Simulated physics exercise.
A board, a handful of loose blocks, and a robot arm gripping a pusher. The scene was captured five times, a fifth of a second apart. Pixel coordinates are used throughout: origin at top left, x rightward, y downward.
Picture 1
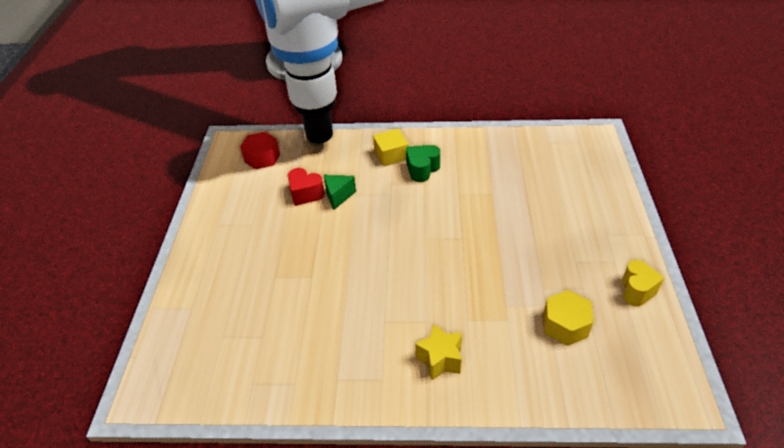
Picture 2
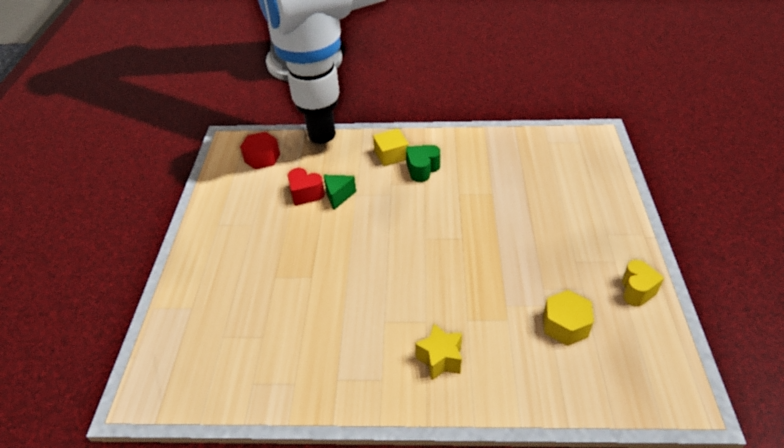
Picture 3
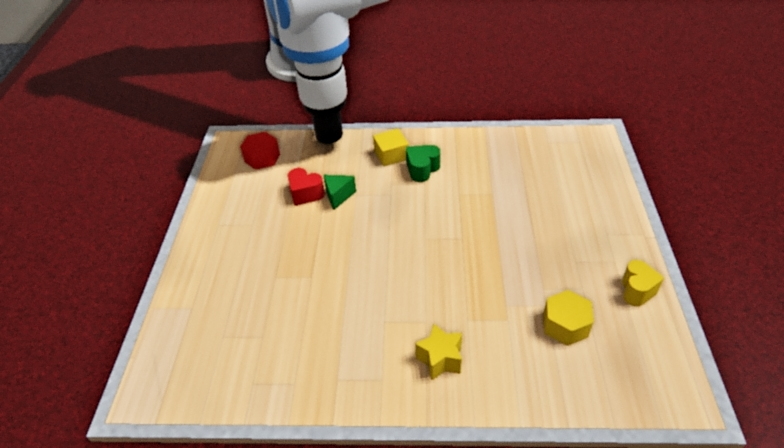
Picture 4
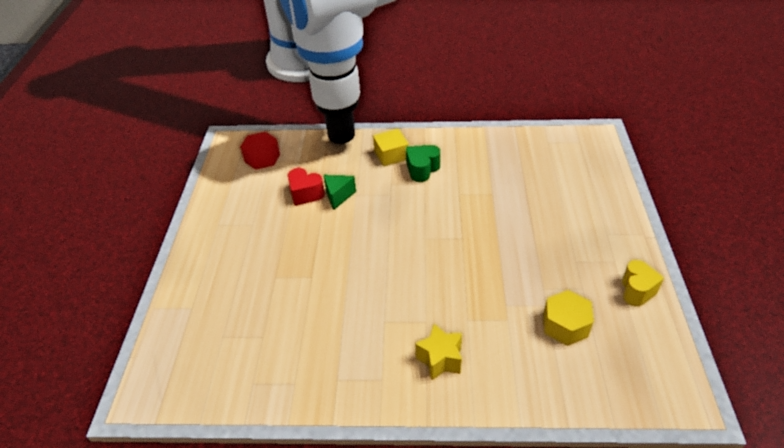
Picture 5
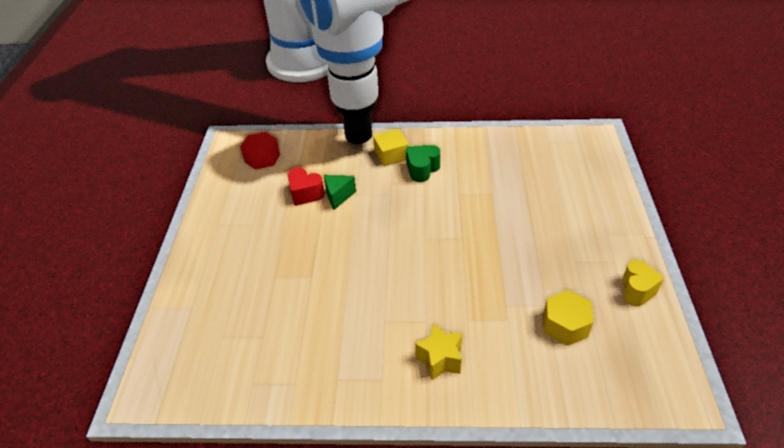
In this clip, a robot arm holding a black pusher moves slowly to the right along the far edge of a wooden board, nearing a yellow block beside a green heart, while the scattered red, green and yellow blocks stay still.
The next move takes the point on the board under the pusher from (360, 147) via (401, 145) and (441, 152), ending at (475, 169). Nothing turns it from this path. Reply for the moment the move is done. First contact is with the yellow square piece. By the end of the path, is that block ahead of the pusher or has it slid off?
Still in front.
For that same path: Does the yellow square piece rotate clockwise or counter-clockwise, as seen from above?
Prediction: Clockwise.
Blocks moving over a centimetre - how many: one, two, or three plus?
Of all the blocks, two travel more than a centimetre.
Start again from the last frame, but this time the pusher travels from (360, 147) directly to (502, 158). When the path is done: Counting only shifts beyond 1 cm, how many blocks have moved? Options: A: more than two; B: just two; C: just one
B
What follows on the original path. One third of the way, pusher (401, 134); yellow square piece (424, 143), turned 35° clockwise; green heart block (434, 163), turned 20° clockwise.
Two thirds of the way, pusher (441, 142); yellow square piece (460, 151), turned 80° clockwise; green heart block (437, 167), turned 40° clockwise.
At the end, pusher (475, 159); yellow square piece (490, 171), turned 95° clockwise; green heart block (437, 167), turned 40° clockwise.
